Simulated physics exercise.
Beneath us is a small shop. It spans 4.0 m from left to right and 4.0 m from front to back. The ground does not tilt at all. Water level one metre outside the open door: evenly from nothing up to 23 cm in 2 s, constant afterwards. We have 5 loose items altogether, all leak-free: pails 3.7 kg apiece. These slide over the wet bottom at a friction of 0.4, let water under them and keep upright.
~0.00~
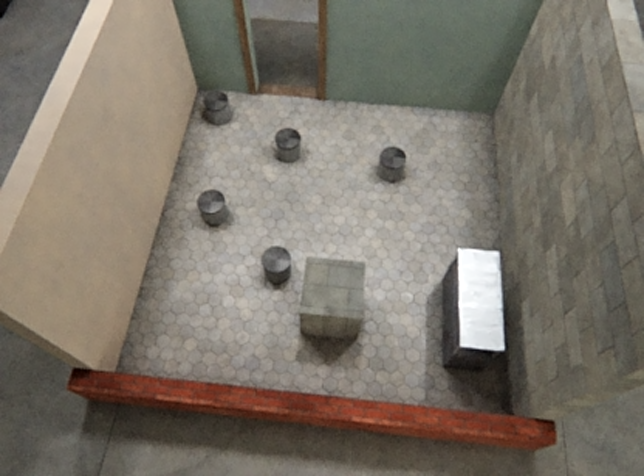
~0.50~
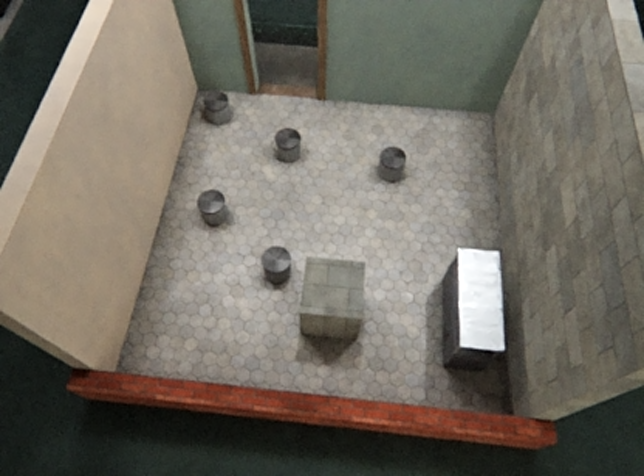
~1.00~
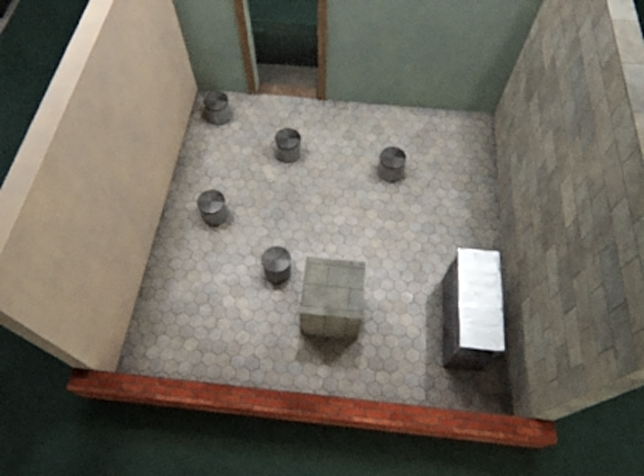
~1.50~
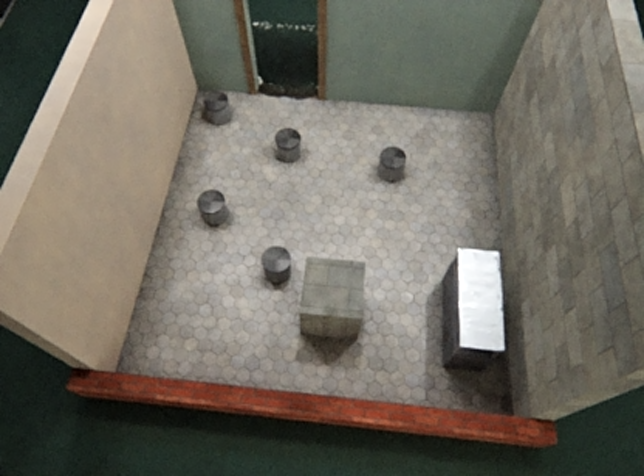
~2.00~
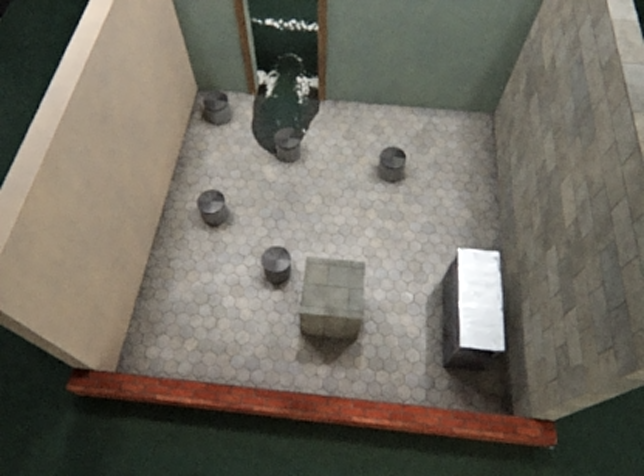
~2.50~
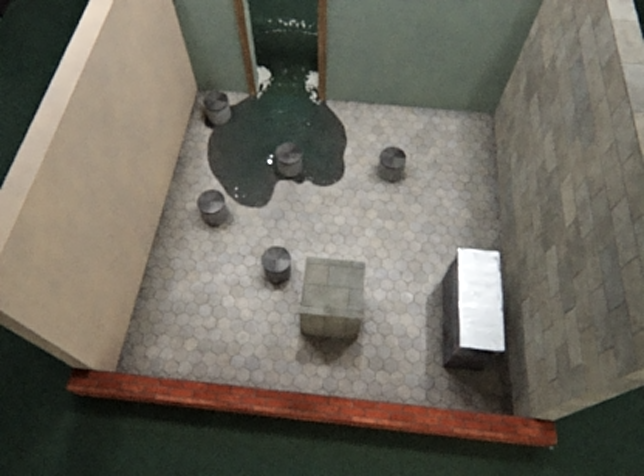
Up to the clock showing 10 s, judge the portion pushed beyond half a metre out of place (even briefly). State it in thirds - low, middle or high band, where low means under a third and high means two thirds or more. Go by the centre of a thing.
Middle band.
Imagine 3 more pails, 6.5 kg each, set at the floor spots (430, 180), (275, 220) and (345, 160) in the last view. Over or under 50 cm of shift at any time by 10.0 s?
Well, it goes below, above, below.
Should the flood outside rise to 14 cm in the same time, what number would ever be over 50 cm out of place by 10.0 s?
Then it comes to 2.
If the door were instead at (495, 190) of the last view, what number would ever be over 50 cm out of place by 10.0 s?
The answer would then be 5.
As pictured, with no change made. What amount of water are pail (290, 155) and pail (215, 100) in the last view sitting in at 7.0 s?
Close to 9 and 3 centimetres.
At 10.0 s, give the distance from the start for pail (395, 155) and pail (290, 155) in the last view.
Respectively 0 and 300 centimetres.
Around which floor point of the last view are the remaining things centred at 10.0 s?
Centred roughly on (356, 254).
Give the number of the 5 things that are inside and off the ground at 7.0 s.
Count at that moment: 2.
After 3.5 s 2 of 5 are over 50 cm from their spots; 0 afloat.
After 4.5 s 3 of 5 are over 50 cm from their spots; 1 afloat.
After 7.0 s 3 of 5 are over 50 cm from their spots; 2 afloat.
After 10.0 s 3 of 5 are over 50 cm from their spots, and 3 have been at some point; 3 afloat.
